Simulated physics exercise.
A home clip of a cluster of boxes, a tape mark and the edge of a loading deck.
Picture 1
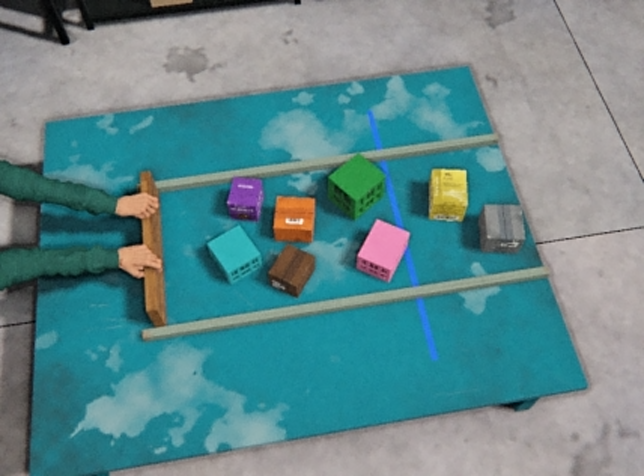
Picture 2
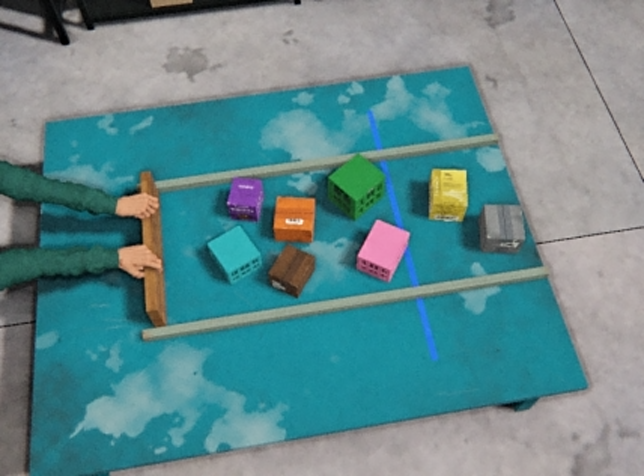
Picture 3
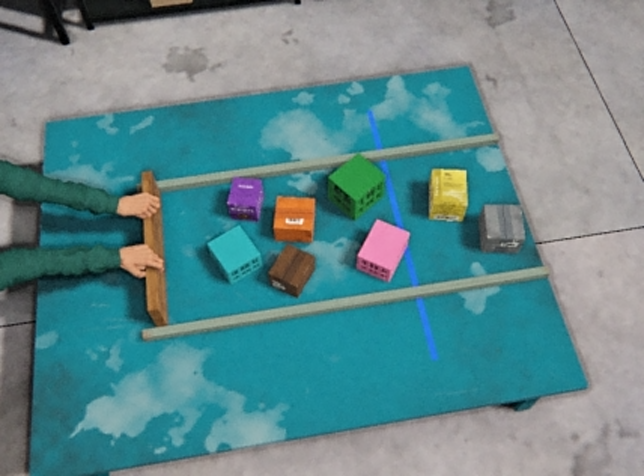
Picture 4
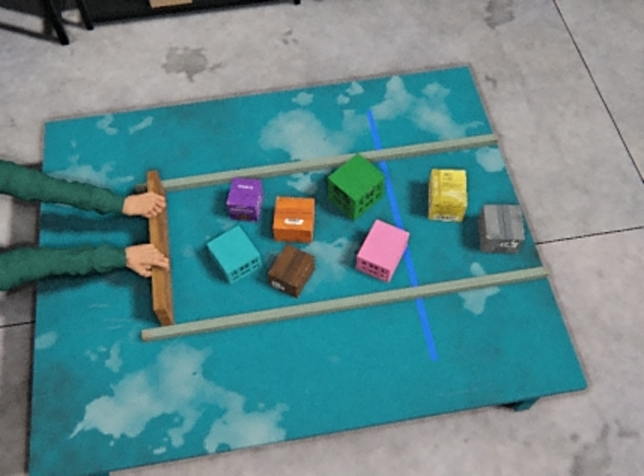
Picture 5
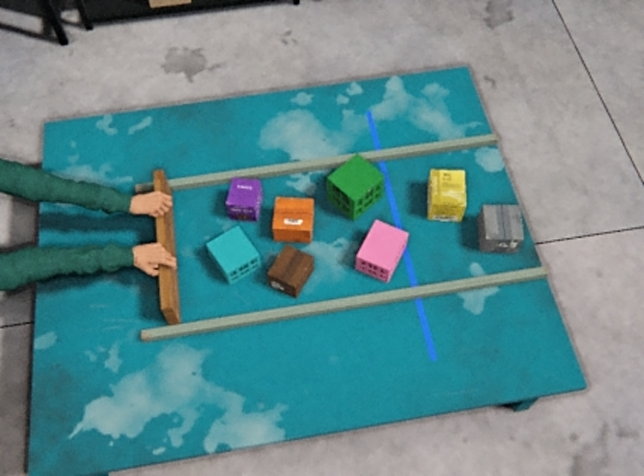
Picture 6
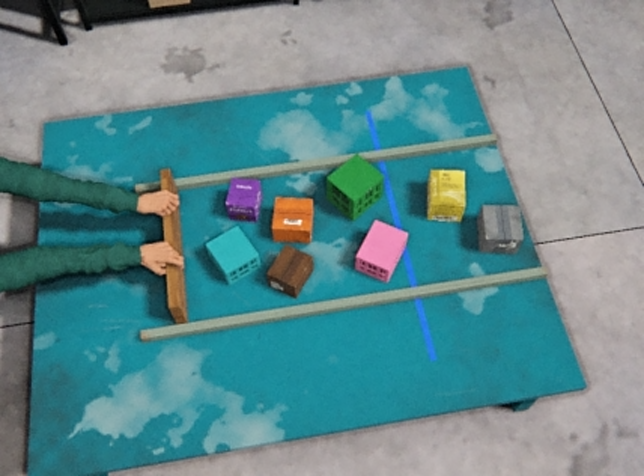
Two hands in dark green sleeves hold a wooden plank upright across the left end of a teal, pale-blotched table, seen from above at an angle on a grey floor. Between two pale rails sit purple, orange, turquoise, brown, green and pink boxes, with yellow and grey ones right of a blue tape line. The hands rest, then slide the plank slightly right, while the boxes stay practically still.
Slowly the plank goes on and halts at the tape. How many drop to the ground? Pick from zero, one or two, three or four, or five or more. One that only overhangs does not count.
Here the number that fall off is zero.
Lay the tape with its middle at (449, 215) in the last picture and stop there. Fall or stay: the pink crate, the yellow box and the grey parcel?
The pink crate is kept, the yellow box is lost, the grey parcel tumbles off.
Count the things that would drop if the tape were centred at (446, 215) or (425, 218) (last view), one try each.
Try by try, 2 and 0.
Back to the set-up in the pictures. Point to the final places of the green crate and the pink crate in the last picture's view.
About (436, 163), and the other about (466, 236).
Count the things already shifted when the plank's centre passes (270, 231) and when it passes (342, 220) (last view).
The counts are 4 and 6.
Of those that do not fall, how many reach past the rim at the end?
That would be 0.
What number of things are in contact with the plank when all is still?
That makes 3.
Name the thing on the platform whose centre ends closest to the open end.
That is the grey parcel.
Early on, none off yet; grey parcel at rest near (499, 229); yellow box at rest near (446, 196); pink crate at rest near (381, 251).
A while later, none off yet; grey parcel at rest near (499, 229); yellow box at rest near (446, 196); pink crate travelled about its own width near (423, 242).
Finally, the number that fall off is zero.
